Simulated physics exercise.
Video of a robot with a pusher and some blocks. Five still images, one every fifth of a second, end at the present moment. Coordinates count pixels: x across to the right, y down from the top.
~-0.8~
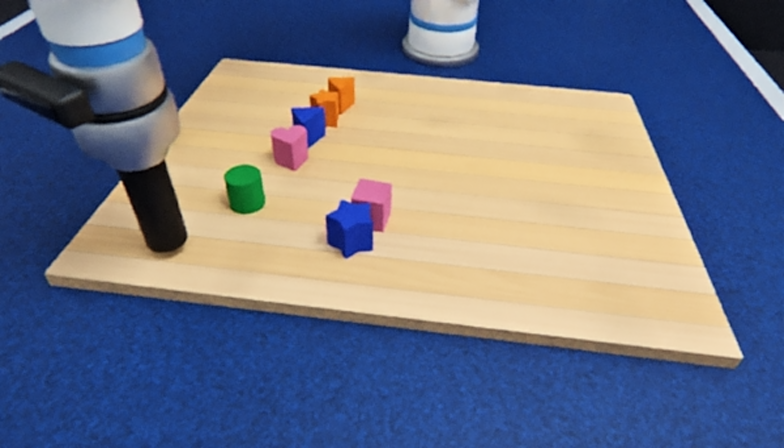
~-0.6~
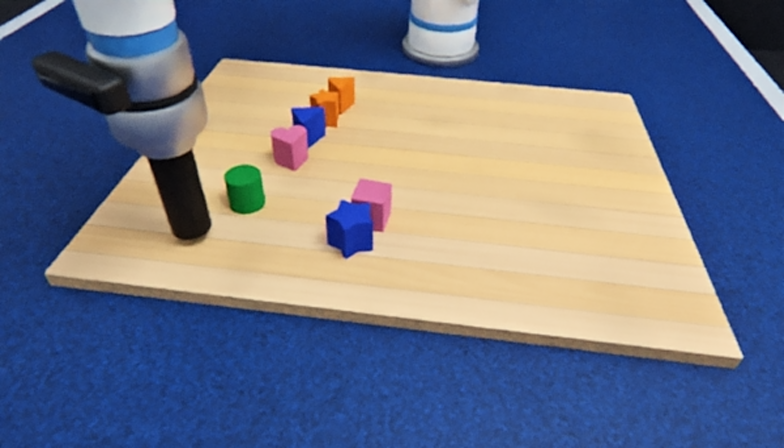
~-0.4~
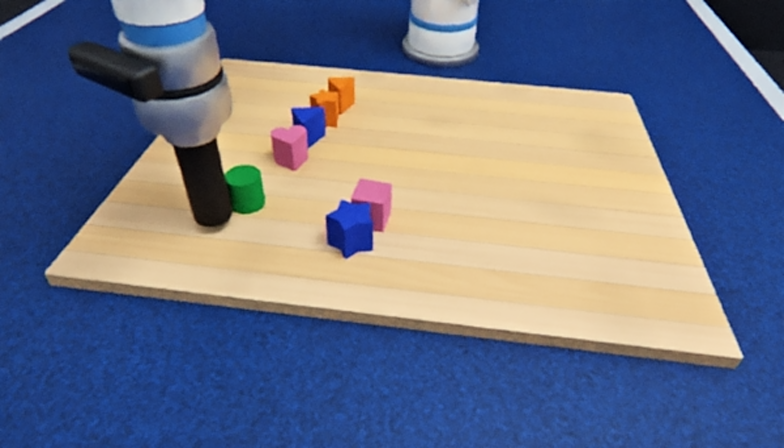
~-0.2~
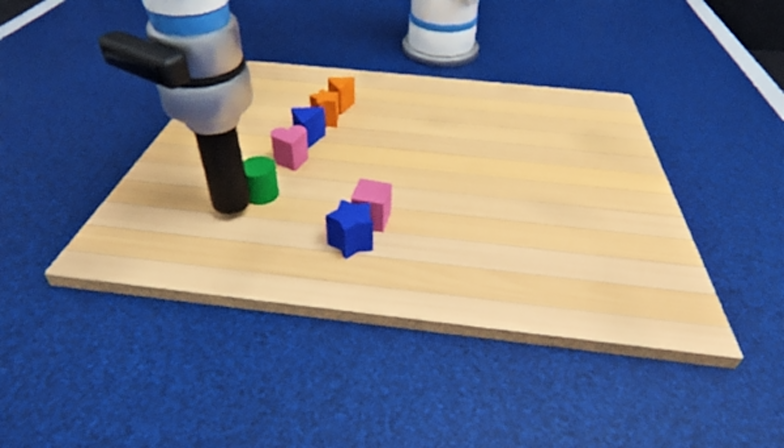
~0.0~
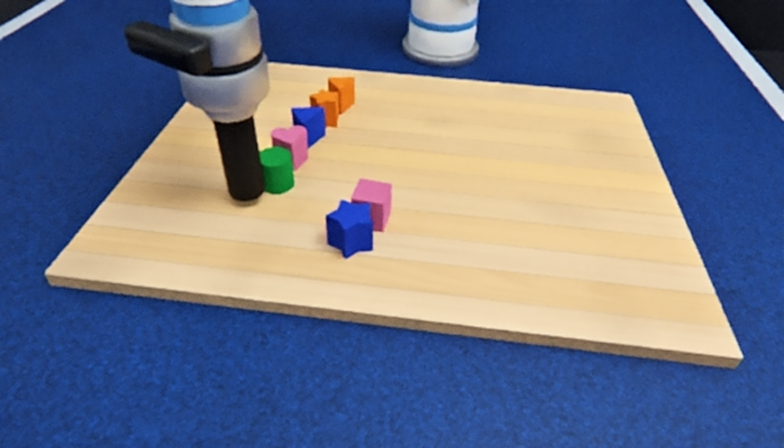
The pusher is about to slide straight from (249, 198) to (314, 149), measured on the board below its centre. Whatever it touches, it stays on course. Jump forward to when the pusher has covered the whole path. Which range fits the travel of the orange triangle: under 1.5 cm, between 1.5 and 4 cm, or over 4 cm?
I reckon it covers less than 1.5 cm.
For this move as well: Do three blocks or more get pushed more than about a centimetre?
Yes, it checks out.
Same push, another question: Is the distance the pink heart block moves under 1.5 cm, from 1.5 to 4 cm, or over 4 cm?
Long, over 4 cm.
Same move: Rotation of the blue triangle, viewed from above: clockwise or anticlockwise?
Looking from above, the answer is counterclockwise.
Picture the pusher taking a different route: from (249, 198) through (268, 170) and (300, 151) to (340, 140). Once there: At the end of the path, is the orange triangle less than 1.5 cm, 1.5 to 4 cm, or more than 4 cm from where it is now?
Less than 1.5 cm.
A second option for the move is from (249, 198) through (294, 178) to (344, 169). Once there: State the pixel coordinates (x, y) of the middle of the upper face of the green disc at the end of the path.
Its top middle: (363, 127).
What follows on the original path. One third of the way, pusher at (272, 173); green disc at (303, 145); pink heart block at (298, 129), turned 45° anticlockwise; blue triangle at (307, 109).
Two thirds of the way, pusher at (294, 156); green disc at (325, 140); pink heart block at (313, 122), turned 35° anticlockwise; blue triangle at (313, 103), turned 25° anticlockwise.
At the end, pusher at (313, 141); green disc at (329, 139); pink heart block at (337, 112); blue triangle at (320, 102), turned 80° anticlockwise; orange triangle unmoved.
